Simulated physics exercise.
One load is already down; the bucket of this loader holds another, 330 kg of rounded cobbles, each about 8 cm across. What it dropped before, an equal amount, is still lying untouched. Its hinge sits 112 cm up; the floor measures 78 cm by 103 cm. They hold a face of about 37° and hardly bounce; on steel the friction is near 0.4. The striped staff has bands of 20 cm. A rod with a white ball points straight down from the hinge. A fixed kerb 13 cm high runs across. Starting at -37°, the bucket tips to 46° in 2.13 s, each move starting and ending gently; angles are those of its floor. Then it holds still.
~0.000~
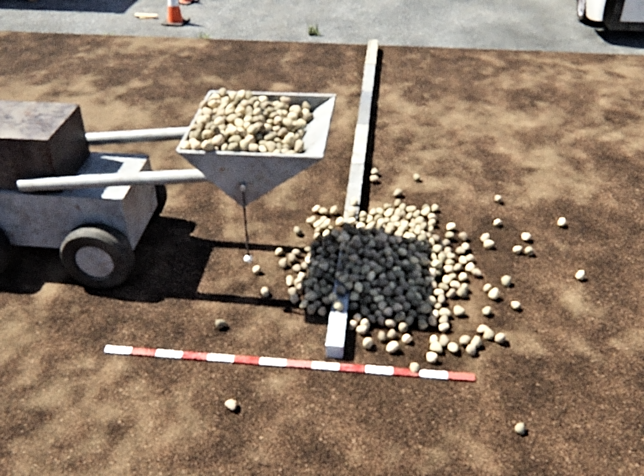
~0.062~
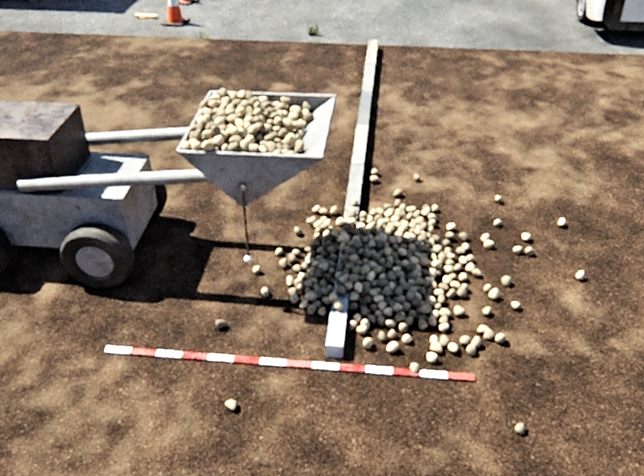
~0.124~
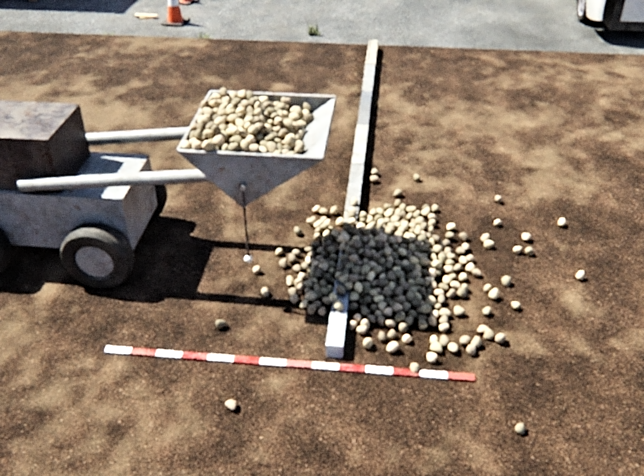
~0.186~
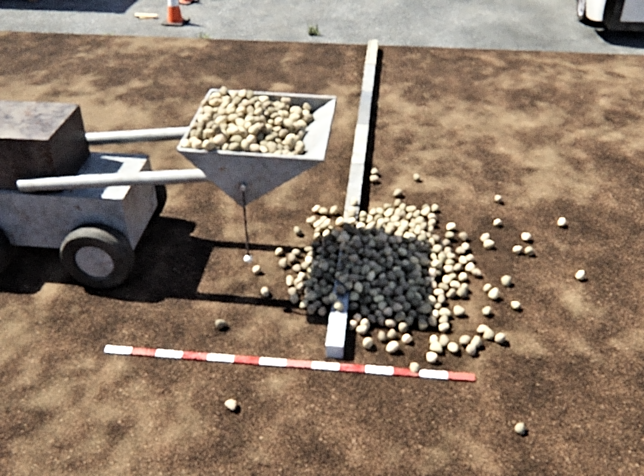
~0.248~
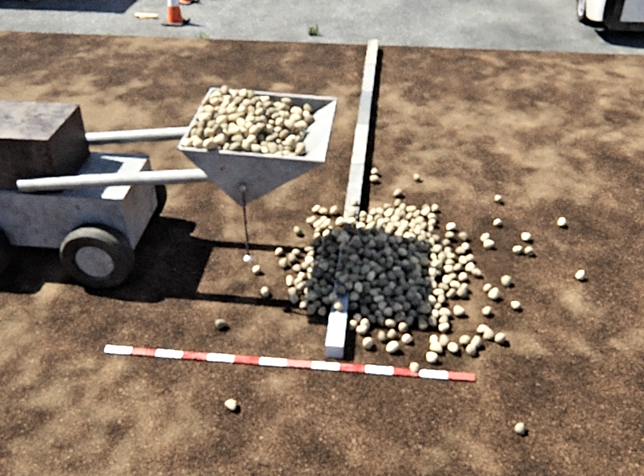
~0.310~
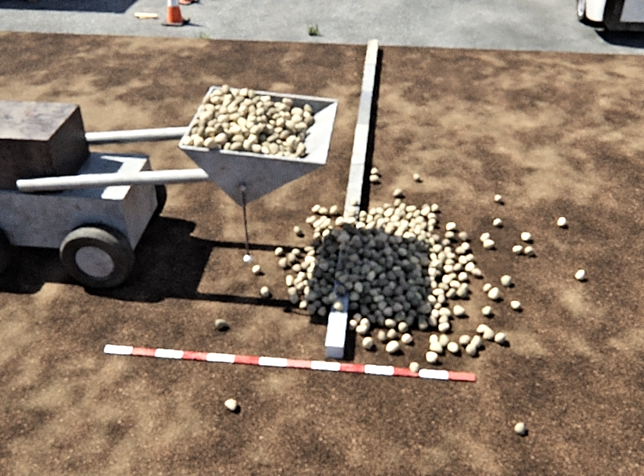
The loader's raised bucket of pale stones tilts very slightly above a pile on the ground.
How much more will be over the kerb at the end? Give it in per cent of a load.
Close to 37 parts in a hundred.
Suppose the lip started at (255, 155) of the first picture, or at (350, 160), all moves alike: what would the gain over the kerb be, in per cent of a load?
First some 0, then 75 per cent.
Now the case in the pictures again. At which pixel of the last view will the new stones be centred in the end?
Around (334, 250).
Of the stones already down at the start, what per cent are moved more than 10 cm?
About 5 per cent.
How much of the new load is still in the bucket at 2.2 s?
It holds some 0 per cent.
After 1.6 s the floor is at 33°; in per cent of one load, 79 in the bucket, 41 on this side of the kerb, 81 over the kerb; the foremost stones are at (528, 244).
After 2.2 s the floor is at 46°; in per cent of one load, 2 in the bucket, 85 on this side of the kerb, 113 over the kerb; the foremost stones are at (528, 244).
After 2.6 s the floor is at 46°; in per cent of one load, 0 in the bucket, 84 on this side of the kerb, 116 over the kerb; the foremost stones are at (528, 244).
After 5.1 s the floor is at 46°; in per cent of one load, 0 in the bucket, 84 on this side of the kerb, 117 over the kerb; the foremost stones are at (528, 244). Net gain over the kerb, 37.
